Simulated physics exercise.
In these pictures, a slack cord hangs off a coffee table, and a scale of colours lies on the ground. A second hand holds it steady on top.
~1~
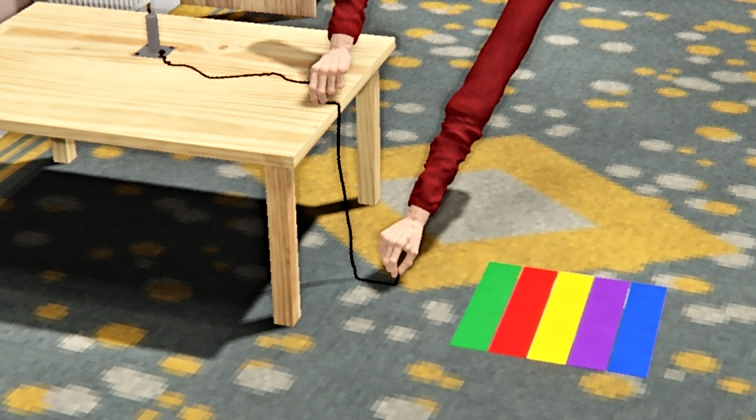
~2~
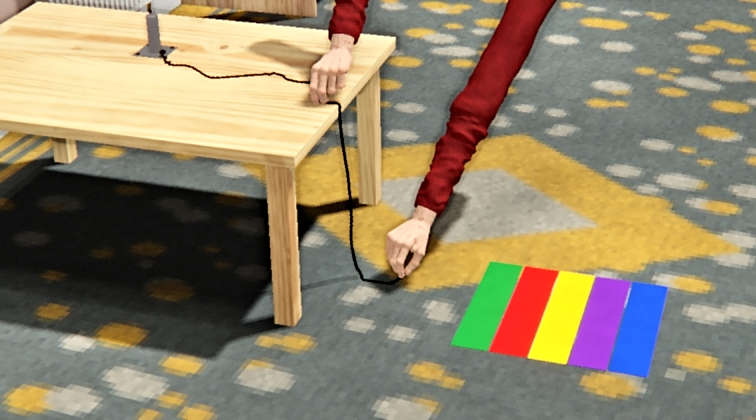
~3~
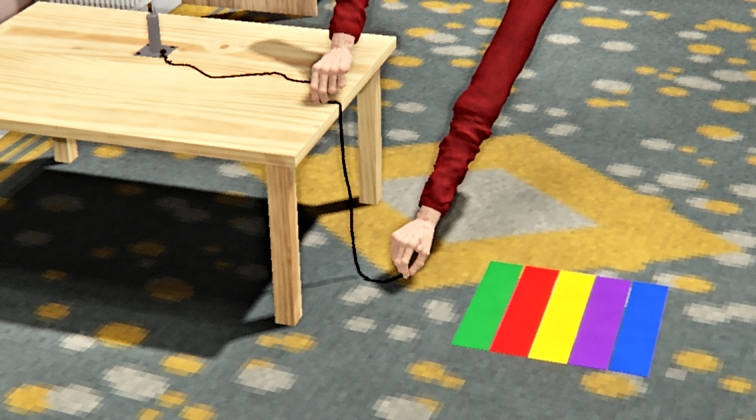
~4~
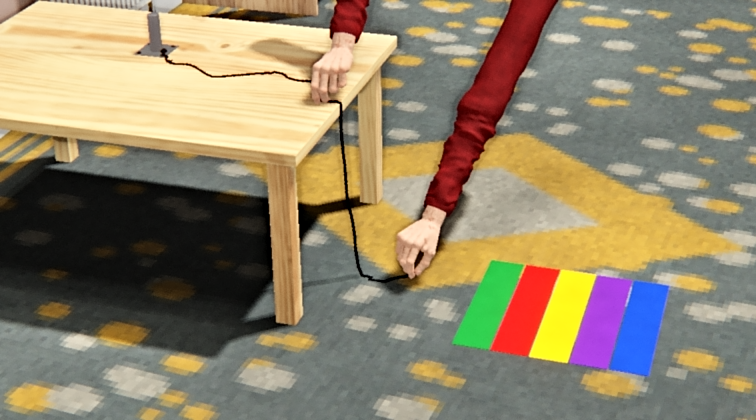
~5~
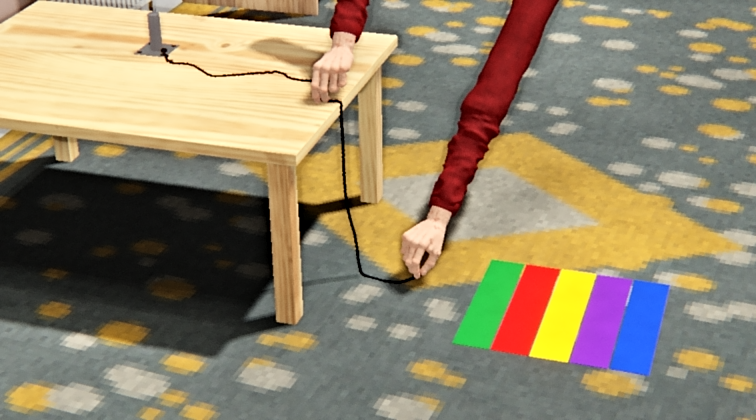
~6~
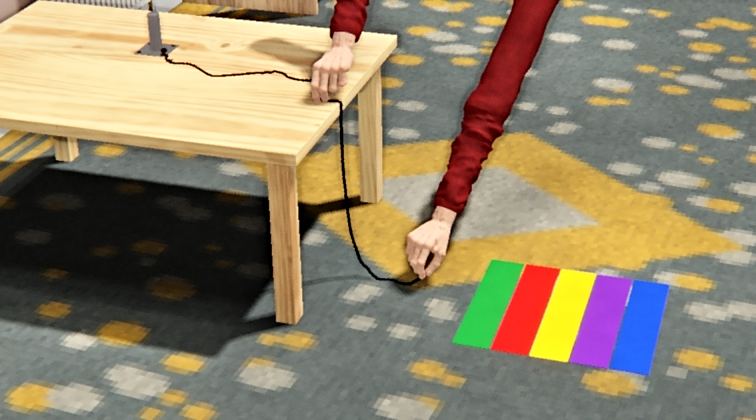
At the start, a red-sleeved arm steadies a black cord at the edge of a wooden table while the other hand holds its hanging end near the carpet, left of five coloured stripes. The lower hand then draws the end slightly rightward, staying short of the green stripe, while the upper hand barely moves.
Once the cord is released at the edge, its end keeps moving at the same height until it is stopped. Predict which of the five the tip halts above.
I expect it over the purple strip.
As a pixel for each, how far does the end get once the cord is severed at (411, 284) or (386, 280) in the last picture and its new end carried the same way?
You'd find it around (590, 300) the first time and around (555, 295) the second.
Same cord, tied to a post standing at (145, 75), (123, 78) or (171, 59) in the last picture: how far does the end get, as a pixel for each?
The places are (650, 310), (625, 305) and (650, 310).
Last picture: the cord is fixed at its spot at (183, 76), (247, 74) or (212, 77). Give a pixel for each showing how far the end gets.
Expect roughly (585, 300) for the first, (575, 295) for the second and (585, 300) for the third.
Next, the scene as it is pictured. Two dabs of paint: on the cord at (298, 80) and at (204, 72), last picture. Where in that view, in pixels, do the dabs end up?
At (334, 89), then (237, 67).
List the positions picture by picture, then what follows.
In the first picture, end (397, 272); green (475, 332); red (513, 338); yellow (552, 344); purple (591, 351); blue (631, 357).
In the second picture, end (404, 273); cord through (170, 62) (227, 77) (297, 82) (337, 107) (349, 187) (355, 263).
In the third picture, end (409, 273).
In the fourth picture, end (414, 273); cord through (172, 61) (228, 76) (298, 81) (338, 105) (346, 186) (358, 262).
In the fifth picture, end (420, 273).
In the sixth picture, end (425, 274); cord through (172, 60) (228, 76) (298, 80) (338, 105) (345, 185) (361, 261).
Early on, end near (535, 291); over red.
Midway, end near (585, 298); over yellow.
At the end of the slack, end near (614, 302); over purple. It halts on the purple strip.
